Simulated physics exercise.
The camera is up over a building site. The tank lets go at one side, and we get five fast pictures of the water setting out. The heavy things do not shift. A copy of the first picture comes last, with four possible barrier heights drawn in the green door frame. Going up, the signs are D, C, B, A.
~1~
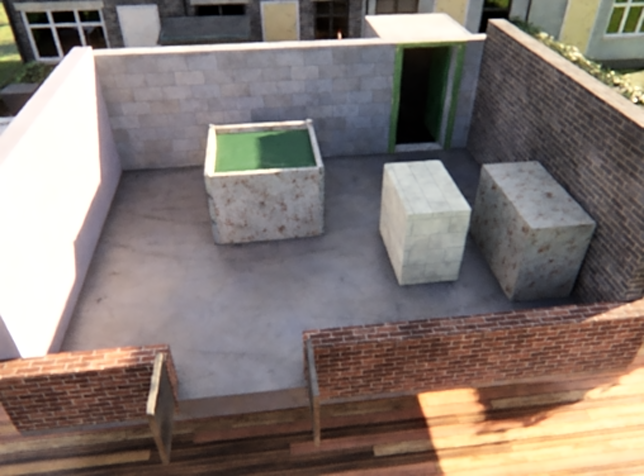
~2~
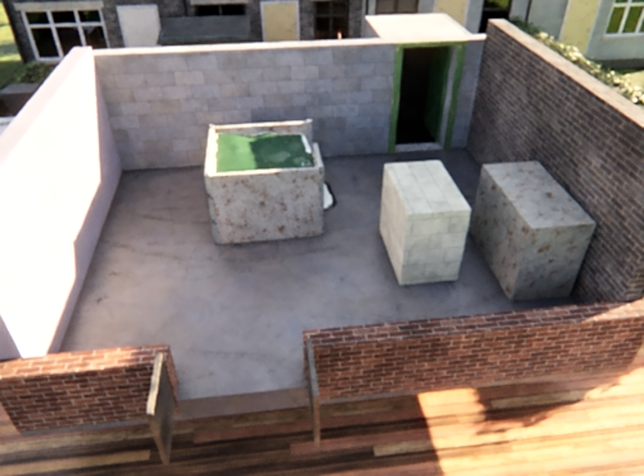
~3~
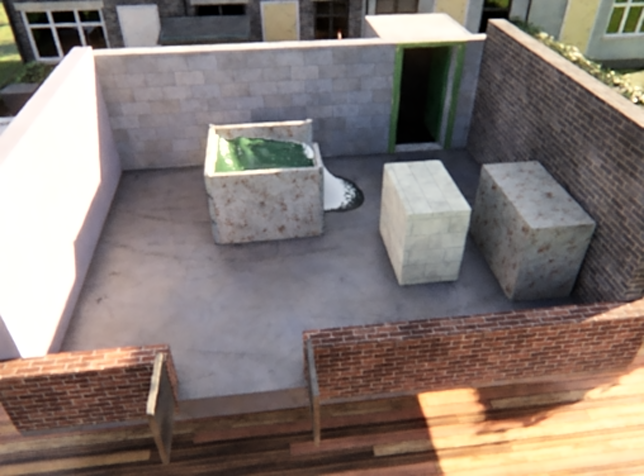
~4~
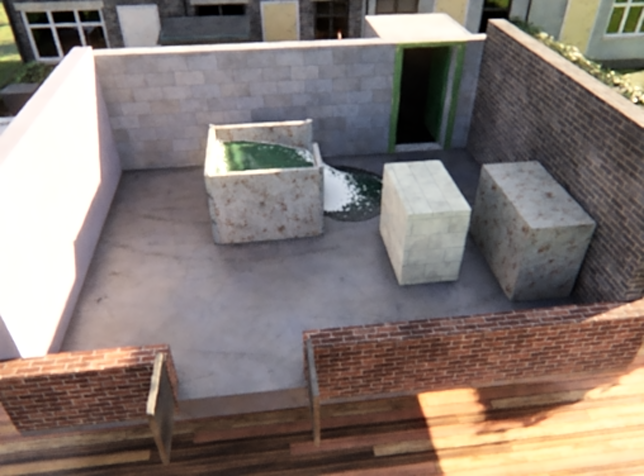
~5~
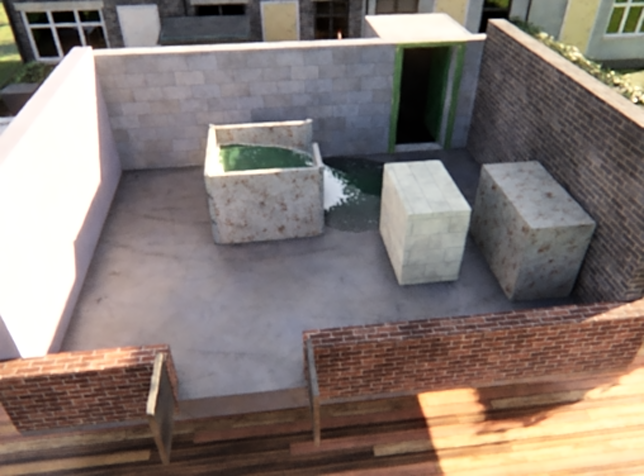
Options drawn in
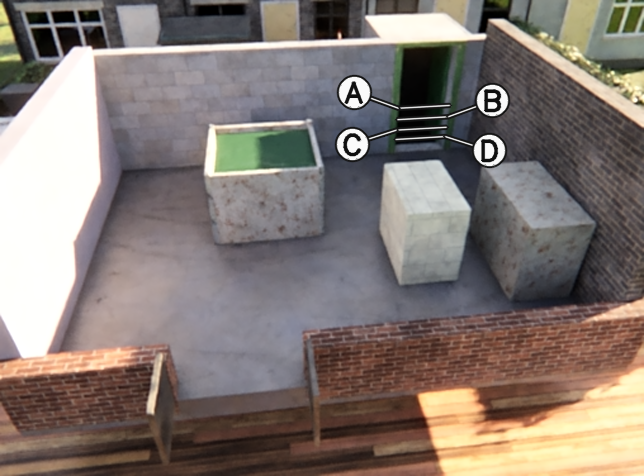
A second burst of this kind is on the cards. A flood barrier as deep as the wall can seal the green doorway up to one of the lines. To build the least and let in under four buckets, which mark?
Choose D.
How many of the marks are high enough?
All four.
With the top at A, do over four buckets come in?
No.
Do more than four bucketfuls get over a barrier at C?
No, that is safe.
On the marked copy, A at (424, 106); B at (422, 118); C at (421, 128); D at (420, 138); from the bottom up D, C, B, A.
With A, nothing gets over.
With B, nothing gets over.
With C, nothing gets over.
With D, a bucket or two gets in.
